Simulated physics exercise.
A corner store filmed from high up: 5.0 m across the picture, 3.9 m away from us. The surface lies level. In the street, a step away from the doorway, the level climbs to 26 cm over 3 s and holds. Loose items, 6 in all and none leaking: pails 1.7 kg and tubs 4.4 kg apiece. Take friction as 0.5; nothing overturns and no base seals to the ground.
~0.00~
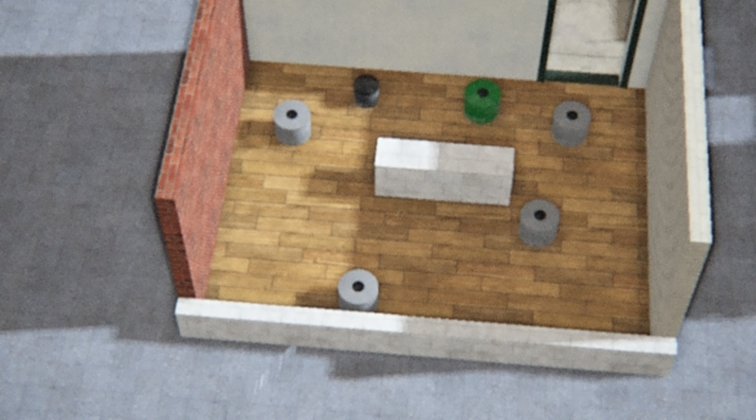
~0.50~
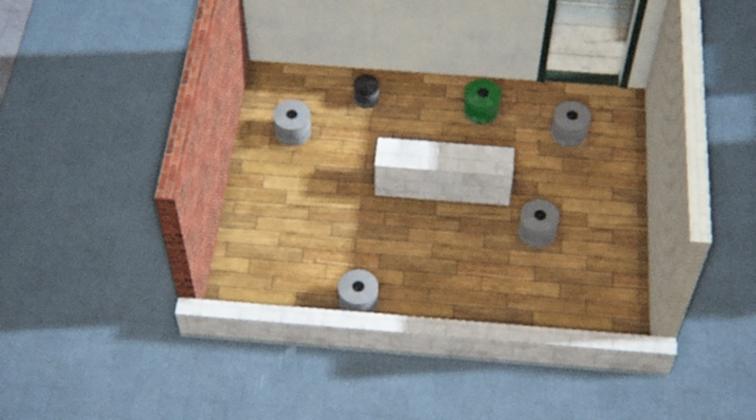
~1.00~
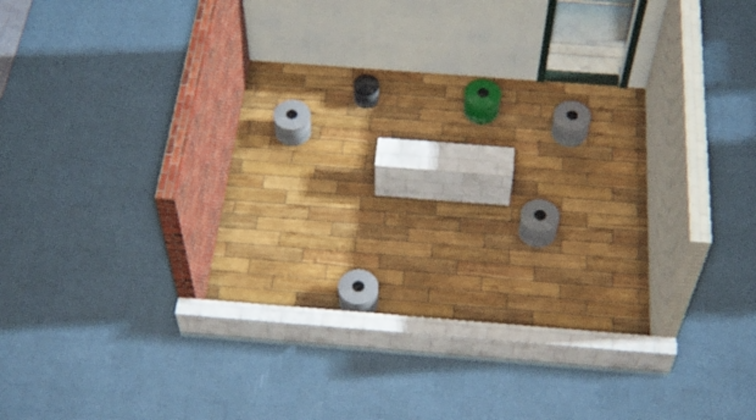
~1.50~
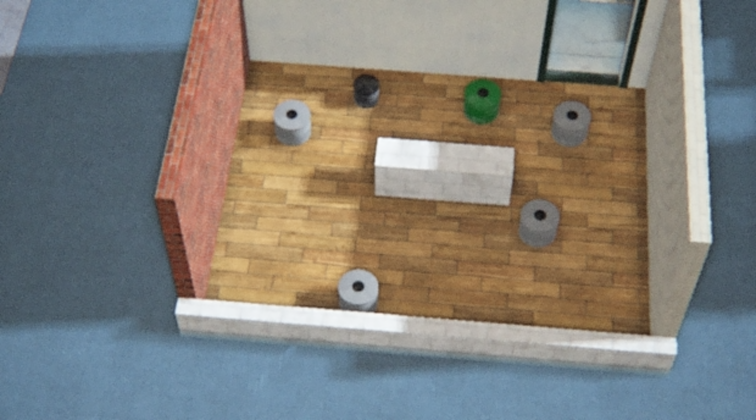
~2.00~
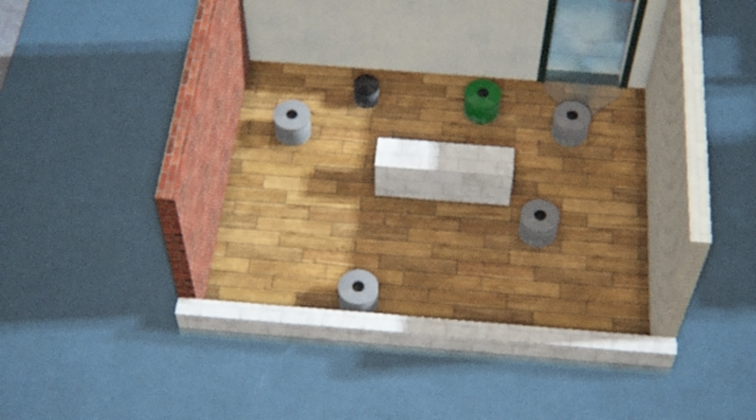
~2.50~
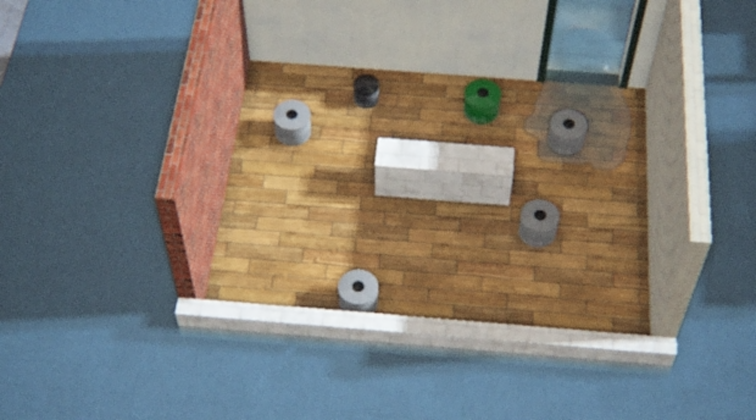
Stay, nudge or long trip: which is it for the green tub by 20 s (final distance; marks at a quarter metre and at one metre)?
The green tub ends far away.
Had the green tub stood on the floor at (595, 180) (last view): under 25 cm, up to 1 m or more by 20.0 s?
It gets carried off.
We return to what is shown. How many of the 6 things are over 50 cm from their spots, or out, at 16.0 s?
6 of them.
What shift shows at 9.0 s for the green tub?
Roughly 0 cm by then.
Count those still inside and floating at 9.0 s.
I count 5.
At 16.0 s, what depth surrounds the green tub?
About 12 cm.
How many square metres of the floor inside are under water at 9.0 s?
About 19 m2.
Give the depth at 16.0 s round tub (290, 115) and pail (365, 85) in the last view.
Roughly 14 and 15 cm.
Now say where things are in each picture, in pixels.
In the first picture, the green tub at (483, 93), on the bottom; 0.0 m2 under water; 0 of 6 have shifted.
In the second picture, the green tub at (483, 93), on the bottom; 0.0 m2 under water; 0 of 6 have shifted.
In the third picture, the green tub at (483, 93), on the bottom; 0.0 m2 under water; 0 of 6 have shifted.
In the fourth picture, the green tub at (483, 93) rests on the ground; 0.0 m2 under water; 0 of 6 have shifted.
In the fifth picture, the green tub at (483, 93), on the bottom; water covers 0.3 m2; 0 of 6 have shifted.
In the sixth picture, the green tub at (483, 93) rests on the ground; water covers 1.2 m2; 1 of 6 have shifted.
After 4.0 s the green tub is near (483, 93), 0.0 m from its start, aground; 1 afloat.
After 9.0 s the green tub is near (483, 93), 0.0 m from its start, aground; 5 afloat.
After 16.0 s the green tub is near (531, 233), 2.2 m from its start, afloat; 6 afloat.
After 20.0 s the green tub is near (247, 134), 2.9 m from its start, afloat; 6 afloat.
